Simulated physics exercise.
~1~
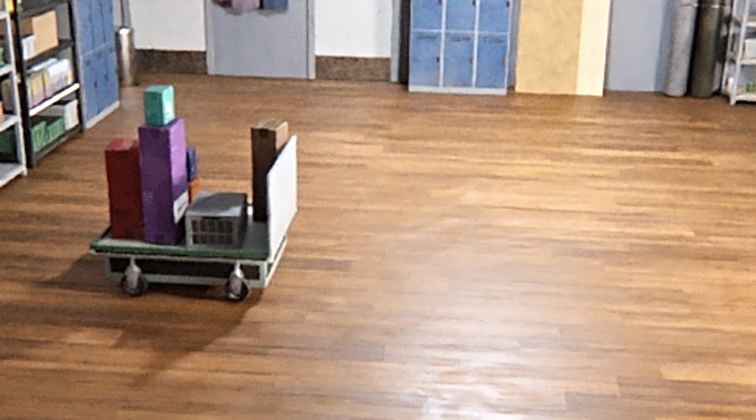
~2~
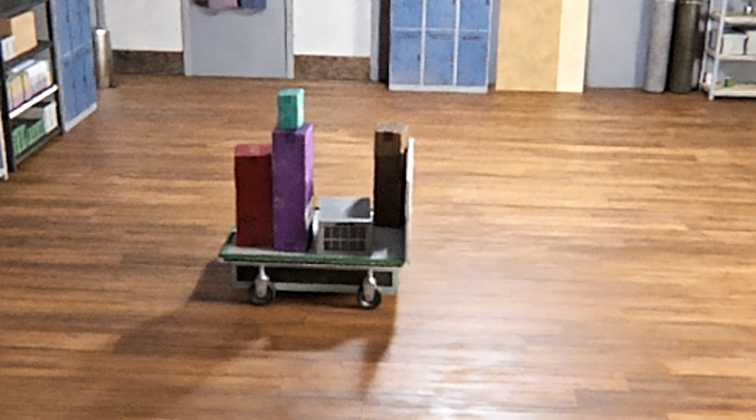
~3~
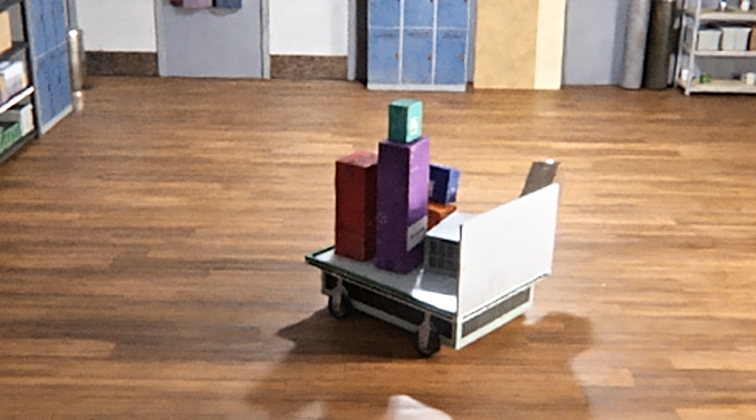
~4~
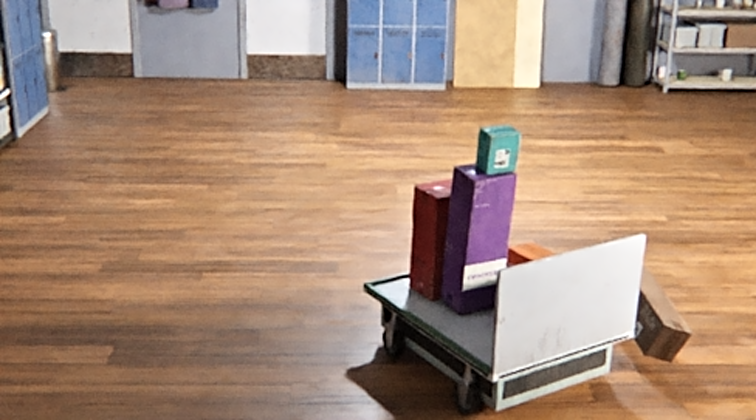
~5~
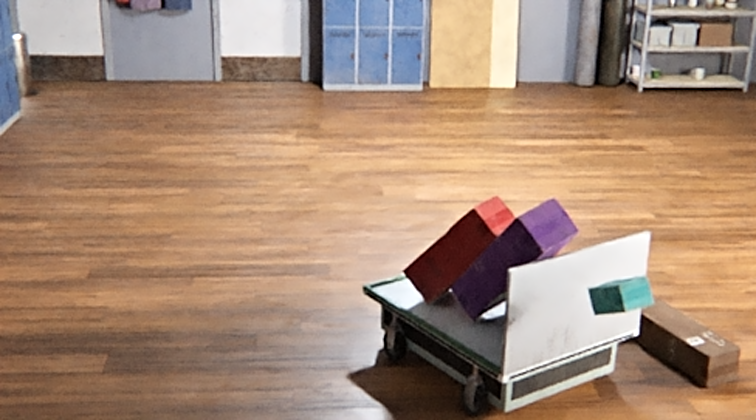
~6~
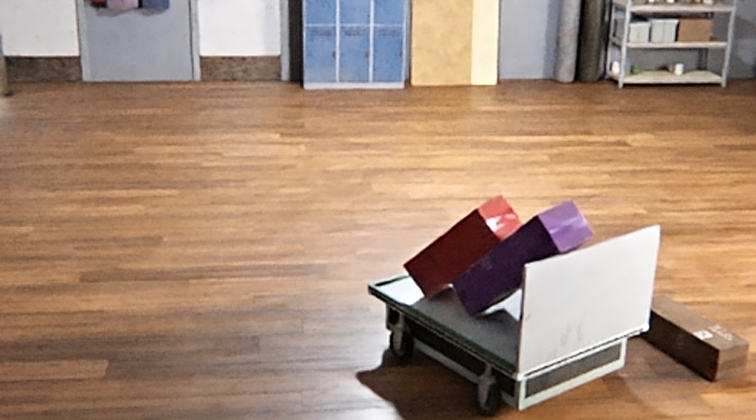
To begin with, a flat cart with a white board at one end rolls rightward across a wooden floor, carrying a purple box topped by a turquoise parcel, a red box, a brown box, a grey crate and smaller parcels. As the cart swings round toward the viewer, the brown box tips outward behind the board. It drops over the side while the turquoise parcel and tall boxes begin to lean. The cart stops, and the turquoise parcel tumbles over the board. Finally, the red and purple boxes lean steeply on the deck, and the brown box lies on the floor.
